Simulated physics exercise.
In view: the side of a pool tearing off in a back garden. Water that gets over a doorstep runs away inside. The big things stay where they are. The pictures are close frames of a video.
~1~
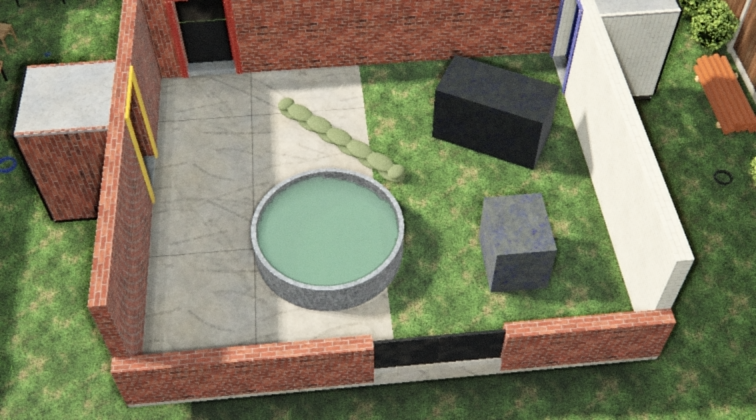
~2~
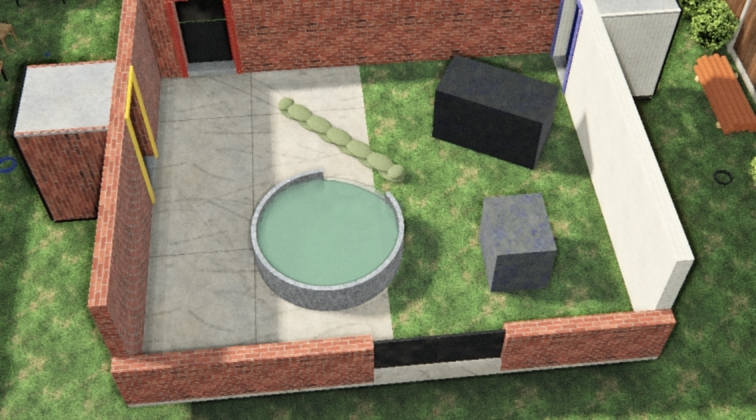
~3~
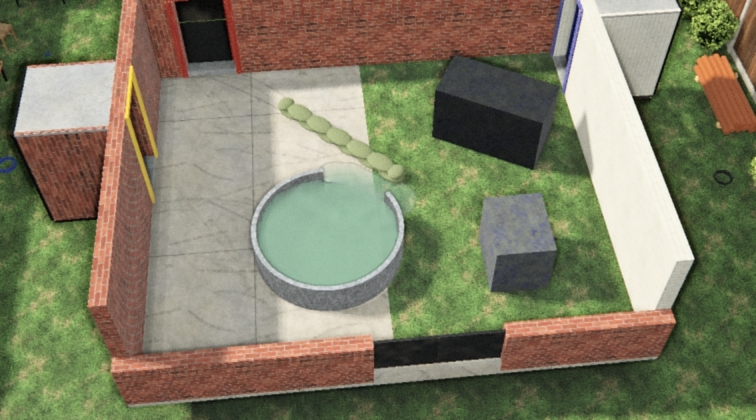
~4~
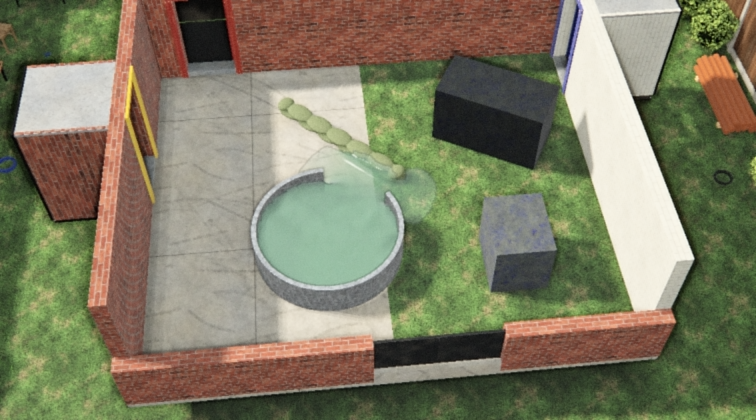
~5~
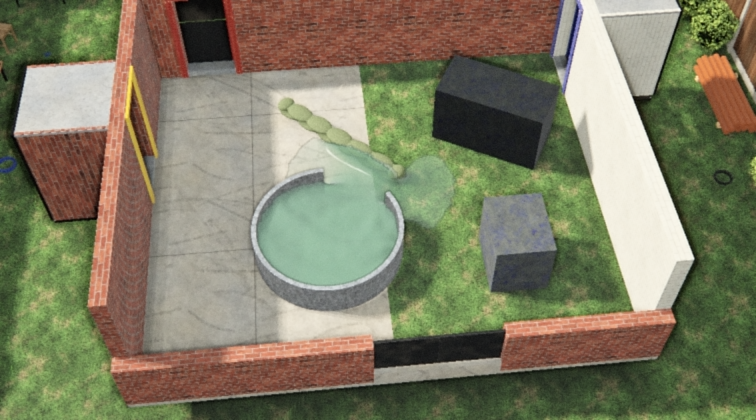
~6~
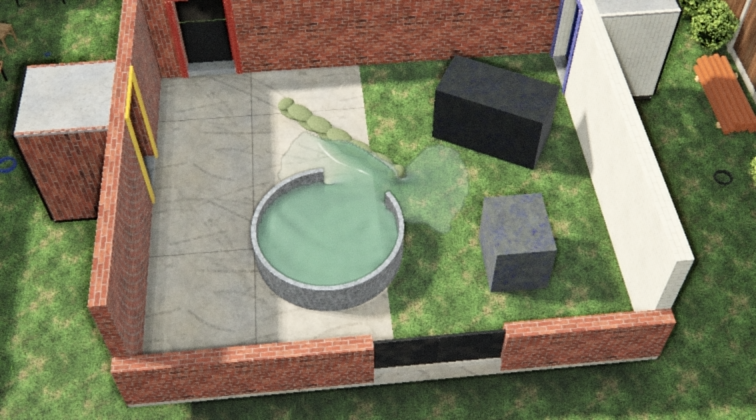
In a walled back garden, a round tank's far side opens and water pours out.
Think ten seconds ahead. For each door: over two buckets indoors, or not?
One by one: The blue door admits no more than that; the red door admits no more than that; the yellow door admits no more than that.
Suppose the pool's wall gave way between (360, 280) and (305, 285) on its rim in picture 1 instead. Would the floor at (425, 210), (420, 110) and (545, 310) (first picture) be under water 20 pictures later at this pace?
In that order: Free of water, dry, wet.
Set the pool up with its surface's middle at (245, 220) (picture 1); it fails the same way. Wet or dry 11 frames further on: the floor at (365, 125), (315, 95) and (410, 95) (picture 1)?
In that order: Wet, wet, dry.
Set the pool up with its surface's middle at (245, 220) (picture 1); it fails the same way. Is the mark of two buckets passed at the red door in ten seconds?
One by one: The red door floods.
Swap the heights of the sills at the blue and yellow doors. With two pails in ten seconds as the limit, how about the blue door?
Blue door holds.
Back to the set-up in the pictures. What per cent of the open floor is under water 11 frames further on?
Near 35 in a hundred.
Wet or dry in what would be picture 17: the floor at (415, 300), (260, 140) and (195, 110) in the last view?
In turn: No water, flooded, flooded.
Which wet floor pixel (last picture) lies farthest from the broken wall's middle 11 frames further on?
At about (170, 106).
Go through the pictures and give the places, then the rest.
Still water in the round tank at (328, 229), in the first frame.
Water pours out on the round tank's far side and has run to a hidden place, in the second frame.
The front is at (329, 166), out from the gap on the round tank's far side, in the third frame.
Water pours out on the round tank's far side and has run to (331, 148), in the fourth frame.
The front is at (439, 163), out from the gap on the round tank's far side, in the fifth frame.
Water pours out on the round tank's far side and has run to (452, 154), in the sixth frame.
A moment on, water covers 15 % of the floor; the blue door not reached, the red door not reached, the yellow door not reached.
Next, water covers 35 % of the floor; the blue door not reached, the red door not reached, the yellow door not reached.
Then, water covers 50 % of the floor; the blue door not reached, the red door wet at the sill, nothing in, the yellow door under two buckets in.
Later, water covers 75 % of the floor; the blue door not reached, the red door under two buckets in, the yellow door under two buckets in.
In the end, water covers 95 % of the floor; the blue door wet at the sill, nothing in, the red door under two buckets in, the yellow door under two buckets in.
